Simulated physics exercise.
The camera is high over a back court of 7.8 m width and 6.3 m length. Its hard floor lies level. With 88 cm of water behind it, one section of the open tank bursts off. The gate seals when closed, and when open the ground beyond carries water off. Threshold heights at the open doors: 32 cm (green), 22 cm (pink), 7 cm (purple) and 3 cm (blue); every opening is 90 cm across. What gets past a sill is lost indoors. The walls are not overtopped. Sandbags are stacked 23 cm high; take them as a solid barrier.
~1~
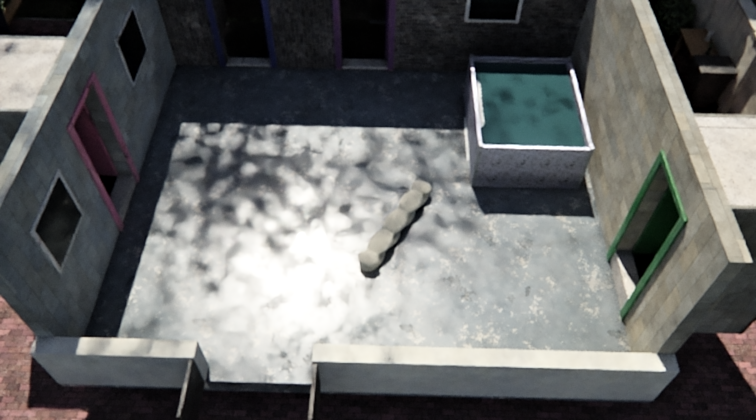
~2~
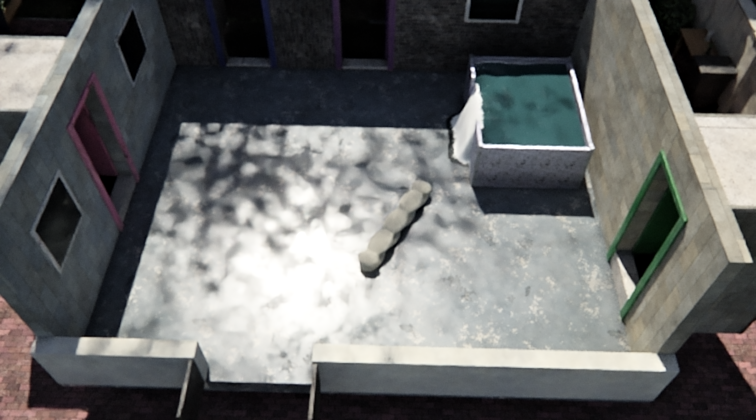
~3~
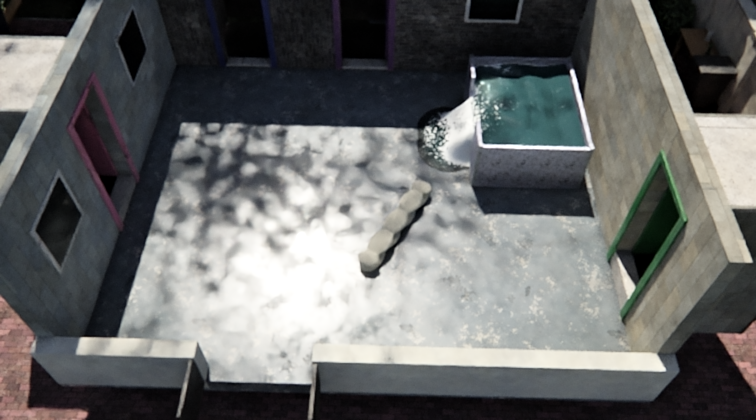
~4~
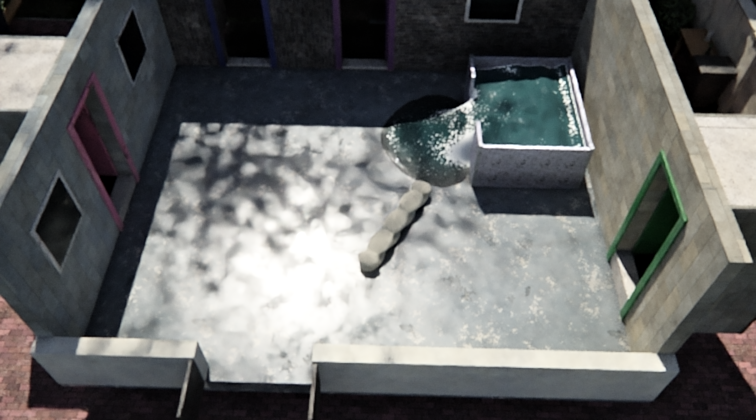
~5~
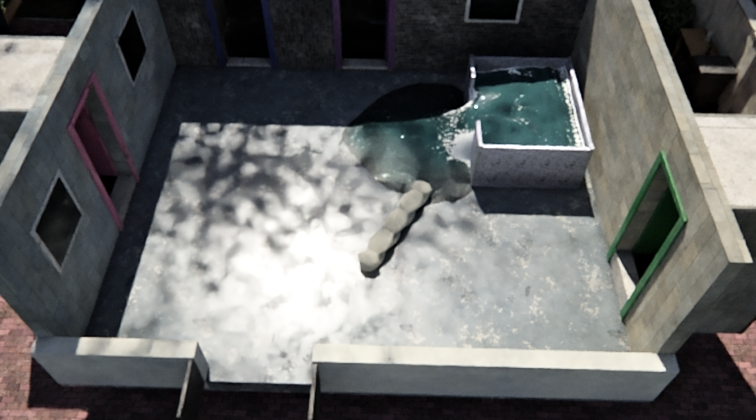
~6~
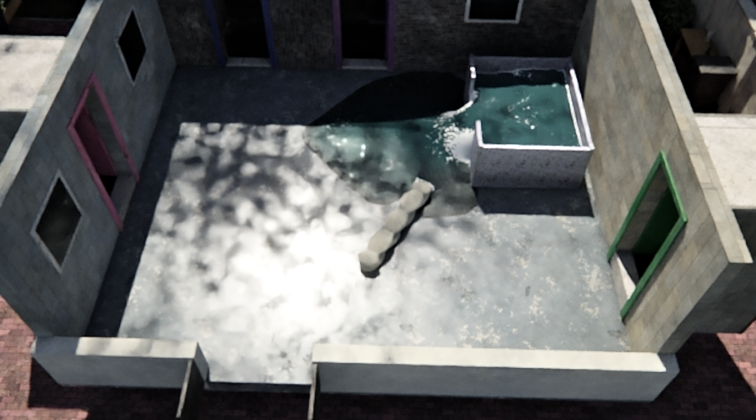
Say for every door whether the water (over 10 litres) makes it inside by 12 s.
The water let in: At the green door it does not reach the limit; at the pink door it stays under the limit; at the purple door it exceeds the limit; at the blue door it goes over the limit.
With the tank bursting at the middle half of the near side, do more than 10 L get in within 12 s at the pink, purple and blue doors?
Against that limit: Pink under, purple below, blue past it.
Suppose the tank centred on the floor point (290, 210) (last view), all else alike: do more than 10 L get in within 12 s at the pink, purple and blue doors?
Then: Pink over, purple under, blue over.
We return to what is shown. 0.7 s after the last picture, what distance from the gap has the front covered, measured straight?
About 5.6 m.
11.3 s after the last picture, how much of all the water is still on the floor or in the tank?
Some 82 per cent remains.
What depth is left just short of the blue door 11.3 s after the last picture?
About 5.5 cm.
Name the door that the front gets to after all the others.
The green one.
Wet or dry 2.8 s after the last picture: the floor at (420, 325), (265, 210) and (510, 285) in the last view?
In that order: Dry, flooded, dry.
Then, 0.7 s after the last picture water covers 40 % of the floor and is deepest (44 cm) near (462, 138); green door not reached, pink door not reached, purple door 15 cm at the sill, 2 L in, blue door not reached.
Then, 1.5 s after the last picture water covers 55 % of the floor and is deepest (46 cm) near (175, 72); green door not reached, pink door 23 cm at the sill, 0 L in, purple door 14 cm at the sill, 31 L in, blue door 10 cm at the sill, 10 L in.
Then, 2.8 s after the last picture water covers 65 % of the floor and is deepest (28 cm) near (217, 85); green door not reached, pink door 16 cm at the sill, 0 L in, purple door 10 cm at the sill, 52 L in, blue door 7 cm at the sill, 30 L in.
Then, 6.3 s after the last picture water covers 75 % of the floor and is deepest (16 cm) near (129, 362); green door not reached, pink door 8 cm at the sill, 0 L in, purple door 6 cm at the sill, 61 L in, blue door 10 cm at the sill, 154 L in.
Then, 11.3 s after the last picture water covers 95 % of the floor and is deepest (10 cm) near (562, 194); green door 8 cm at the sill, 0 L in, pink door 7 cm at the sill, 0 L in, purple door 5 cm at the sill, 61 L in, blue door 6 cm at the sill, 224 L in.
